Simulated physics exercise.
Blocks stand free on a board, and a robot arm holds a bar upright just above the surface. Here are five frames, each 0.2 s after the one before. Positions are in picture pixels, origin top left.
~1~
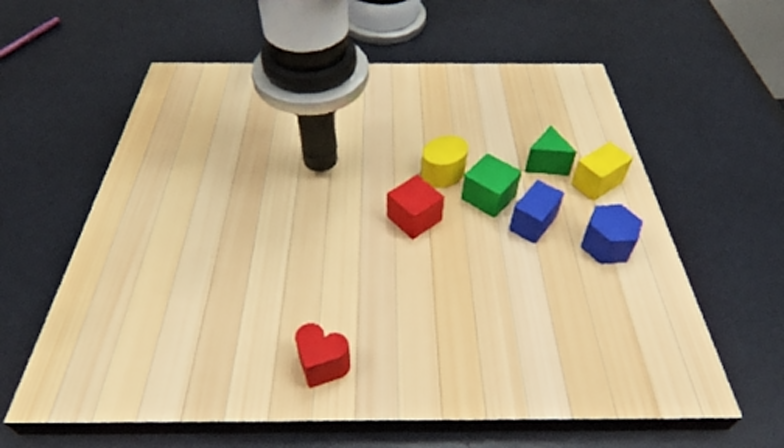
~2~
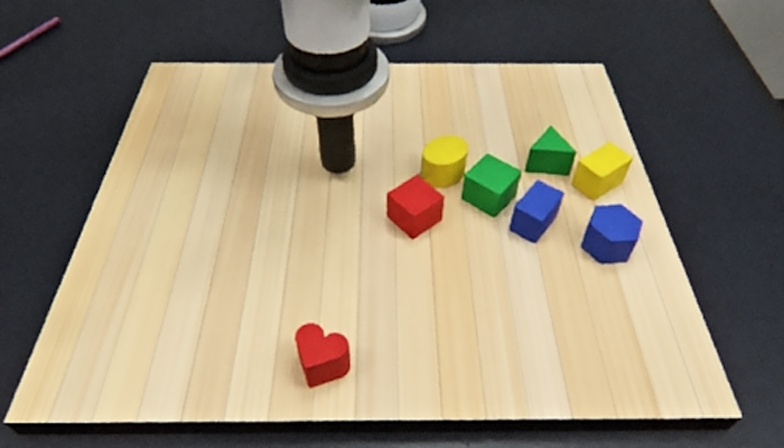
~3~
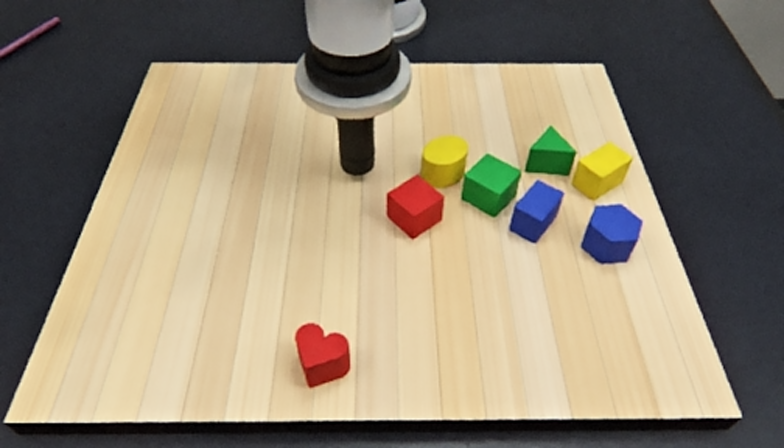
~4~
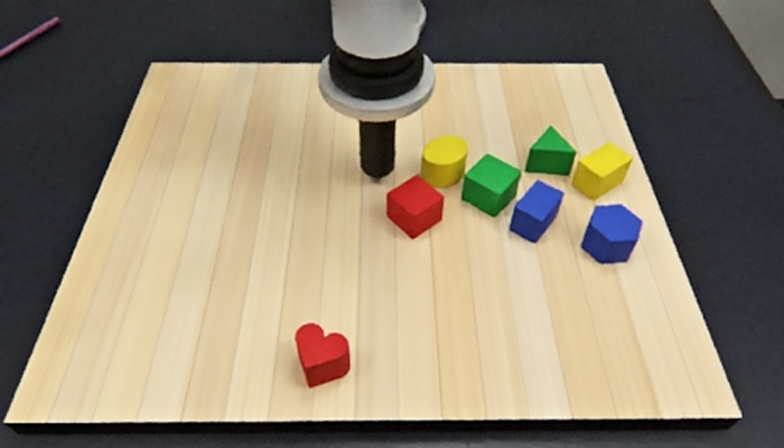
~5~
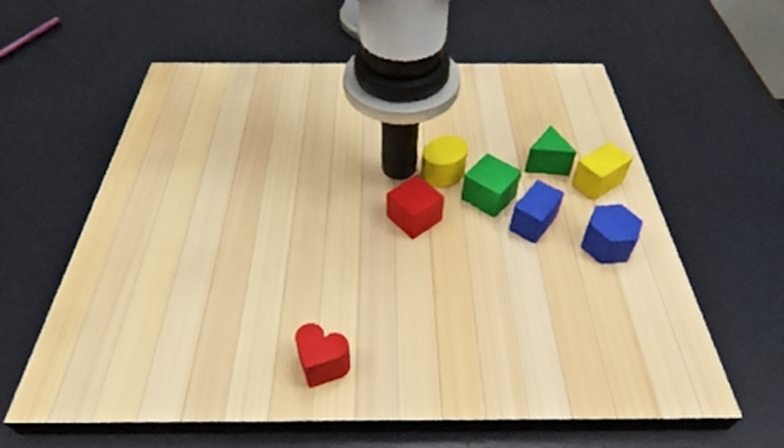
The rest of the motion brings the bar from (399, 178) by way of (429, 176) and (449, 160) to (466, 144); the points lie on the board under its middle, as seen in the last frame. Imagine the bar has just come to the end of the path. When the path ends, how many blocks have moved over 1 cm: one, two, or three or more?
The number will come to 1.
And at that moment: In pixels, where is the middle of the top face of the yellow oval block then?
It sits at (503, 135).
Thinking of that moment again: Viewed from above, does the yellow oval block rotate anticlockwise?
I'd say no.
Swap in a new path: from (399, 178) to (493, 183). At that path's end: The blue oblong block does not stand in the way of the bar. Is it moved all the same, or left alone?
By the last moment of the path, the blue oblong block has shifted.
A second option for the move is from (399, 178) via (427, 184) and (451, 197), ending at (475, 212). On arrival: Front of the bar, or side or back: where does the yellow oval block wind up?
When the path ends, it will lie beside or behind the bar.
On the path given first. Halfway along, bar (441, 159); yellow oval block (483, 140).
At the end, bar (467, 134); red square piece in place; yellow oval block (503, 135), turned 35° clockwise.
